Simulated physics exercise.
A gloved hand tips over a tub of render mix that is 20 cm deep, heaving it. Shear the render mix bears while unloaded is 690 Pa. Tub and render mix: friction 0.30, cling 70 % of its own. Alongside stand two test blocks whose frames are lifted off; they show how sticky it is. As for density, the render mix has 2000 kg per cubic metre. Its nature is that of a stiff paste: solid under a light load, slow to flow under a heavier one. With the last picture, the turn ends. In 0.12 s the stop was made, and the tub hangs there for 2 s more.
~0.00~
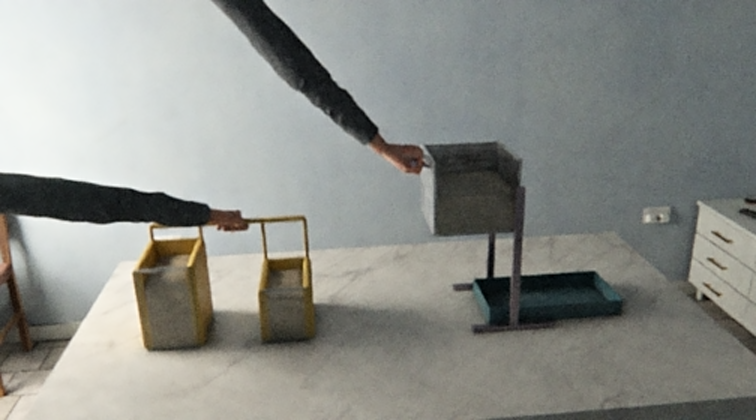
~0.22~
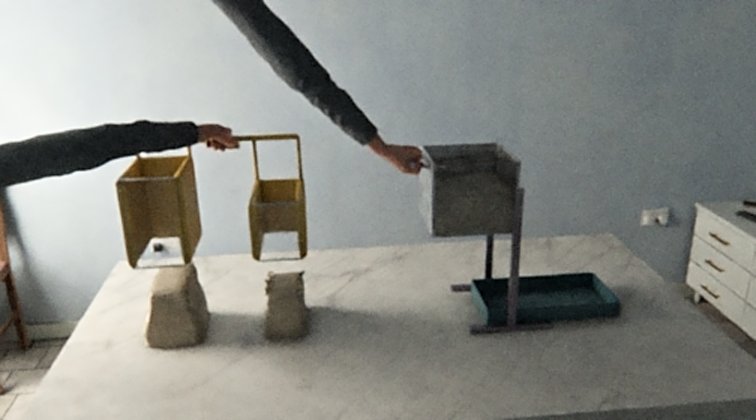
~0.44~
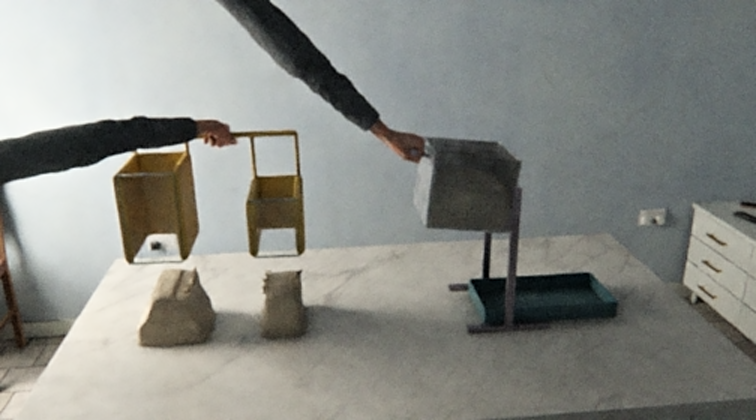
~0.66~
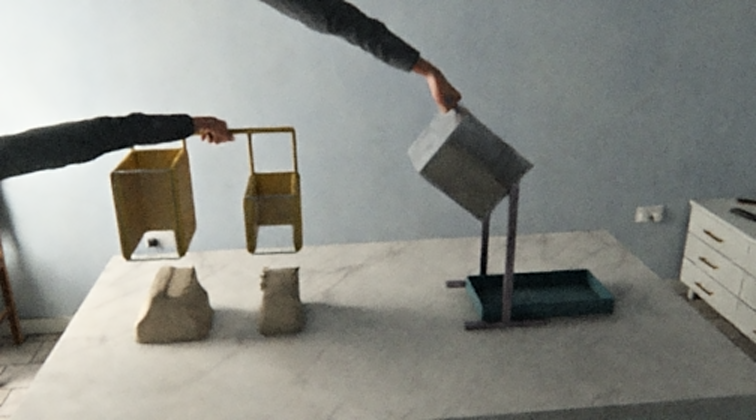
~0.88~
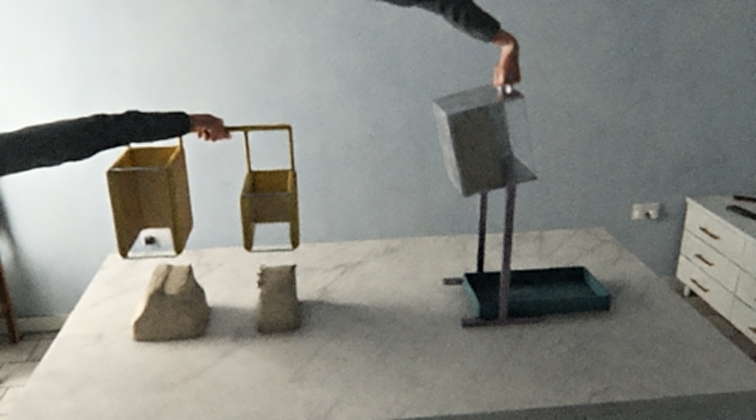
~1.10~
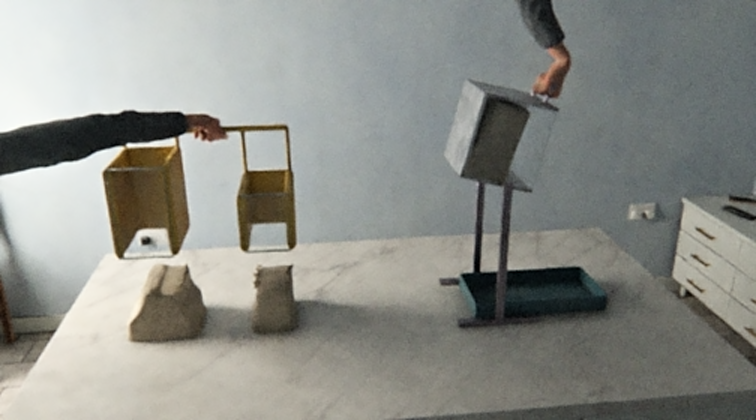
One hand lifts two yellow molds off grey blocks, then another tips a grey tub rightward.
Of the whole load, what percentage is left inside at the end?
Close to 50 % is left inside.
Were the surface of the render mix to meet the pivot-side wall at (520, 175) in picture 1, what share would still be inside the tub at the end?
That gives some 35 %.
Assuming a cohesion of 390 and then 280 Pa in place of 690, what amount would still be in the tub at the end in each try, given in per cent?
35 in a hundred, followed by 30 in a hundred.
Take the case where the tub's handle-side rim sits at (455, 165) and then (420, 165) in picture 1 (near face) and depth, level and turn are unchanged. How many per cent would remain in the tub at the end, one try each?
45 %, then 40 %.
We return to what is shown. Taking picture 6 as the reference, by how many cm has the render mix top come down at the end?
About 14 cm.
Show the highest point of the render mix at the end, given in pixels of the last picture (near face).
On the near face, the top ends up close to (494, 155).
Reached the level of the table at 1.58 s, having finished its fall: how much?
I reckon around 45 % of it.
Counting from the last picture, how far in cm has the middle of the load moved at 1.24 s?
It has moved around 7 centimetres.
After 1.24 s, the tub is at 104 degrees and holds 97 %.
After 1.41 s, the tub is at 104 degrees and holds 50 %.
After 1.58 s, the tub is at 104 degrees and holds 50 %.
After 1.75 s, the tub is at 104 degrees and holds 50 %.
After 3.10 s, at the end, the tub is at 104 degrees and holds 50 %.
